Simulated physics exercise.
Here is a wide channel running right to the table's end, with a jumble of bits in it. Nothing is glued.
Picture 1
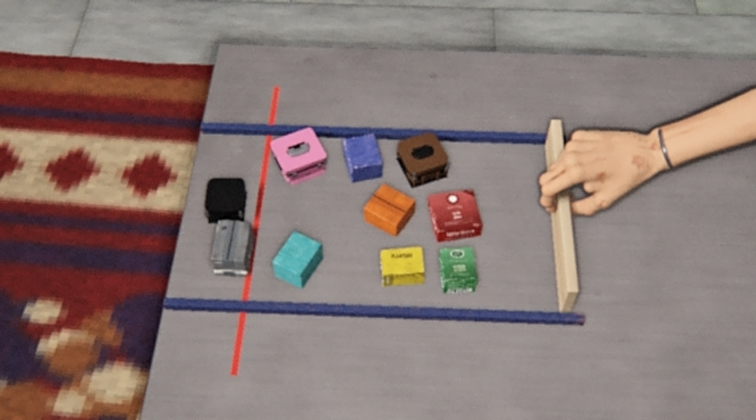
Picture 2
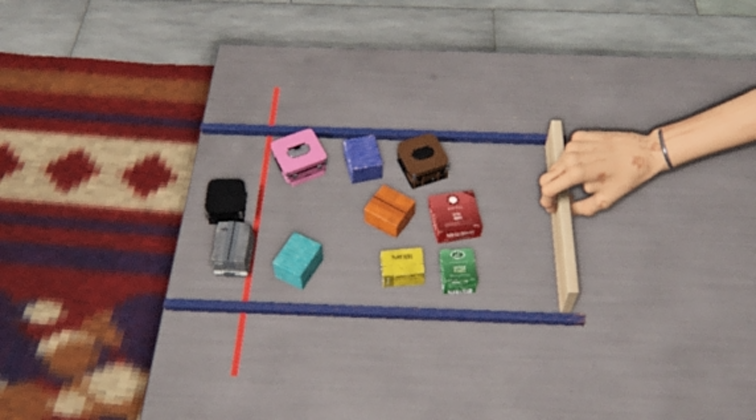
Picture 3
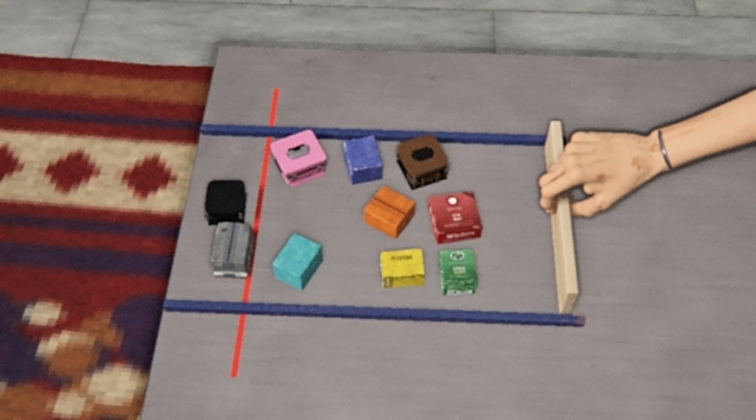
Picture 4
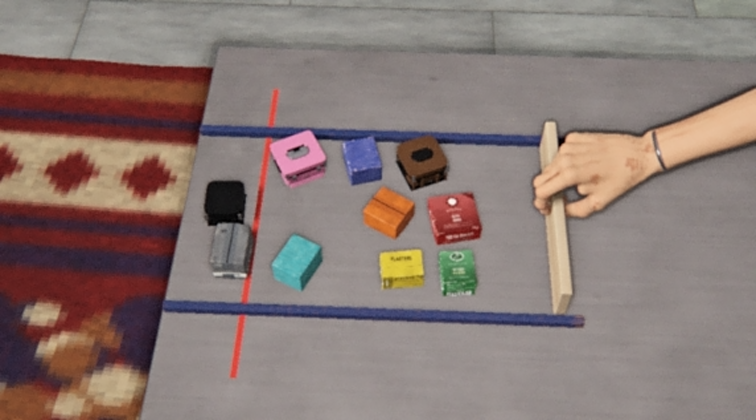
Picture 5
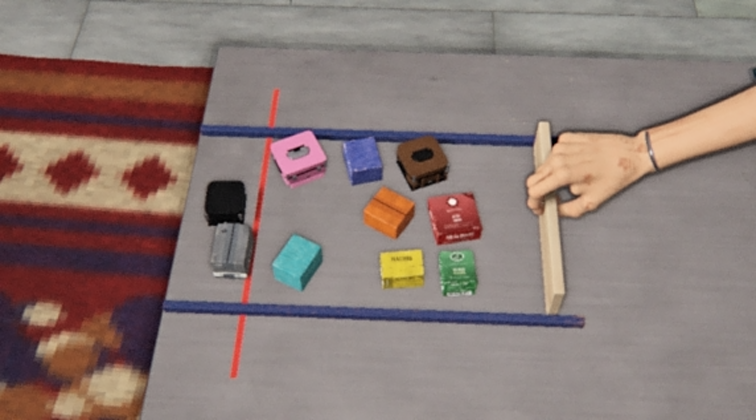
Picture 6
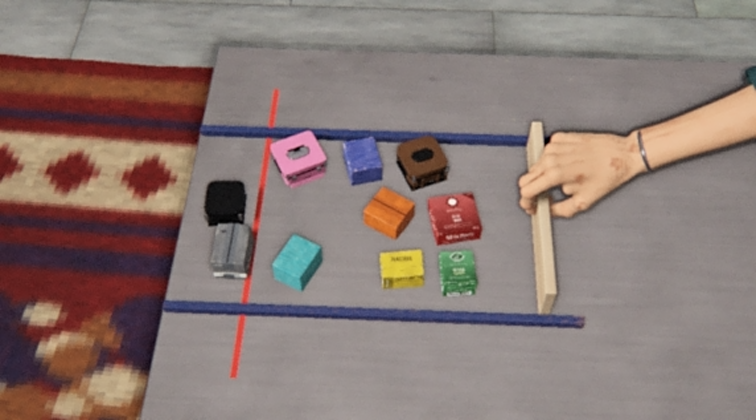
A hand holding a wooden board between two blue rails, then sliding it slightly left toward a scatter of coloured boxes.
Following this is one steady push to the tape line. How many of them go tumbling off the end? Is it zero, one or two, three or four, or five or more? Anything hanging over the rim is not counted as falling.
It will be three or four.
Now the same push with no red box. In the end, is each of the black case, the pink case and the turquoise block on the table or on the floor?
Black case - safe; pink case - gone; turquoise block - gone.
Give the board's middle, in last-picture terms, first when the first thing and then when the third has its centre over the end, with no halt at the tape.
Near (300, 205) first, near (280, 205) second.
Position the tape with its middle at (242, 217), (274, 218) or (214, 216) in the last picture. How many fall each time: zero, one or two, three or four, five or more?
First five or over, next three or four, finally more than four.
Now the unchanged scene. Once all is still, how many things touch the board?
It touches 3.
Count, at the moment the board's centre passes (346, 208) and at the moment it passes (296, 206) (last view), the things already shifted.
Up to then 9, and up to the other point 10.
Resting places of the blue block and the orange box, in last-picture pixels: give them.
One ends up near (209, 156) and the other near (192, 212).
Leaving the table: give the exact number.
4.
Soon after, none off yet; black case at rest near (226, 204); grey box at rest near (233, 251); pink case at rest near (299, 160).
Then, none off yet; black case at rest near (226, 204); grey box moved a little near (220, 251); pink case moved about its own width near (254, 154).
At rest, the number that fall off is three or four; fallen, turquoise block, pink case, grey box and black case.
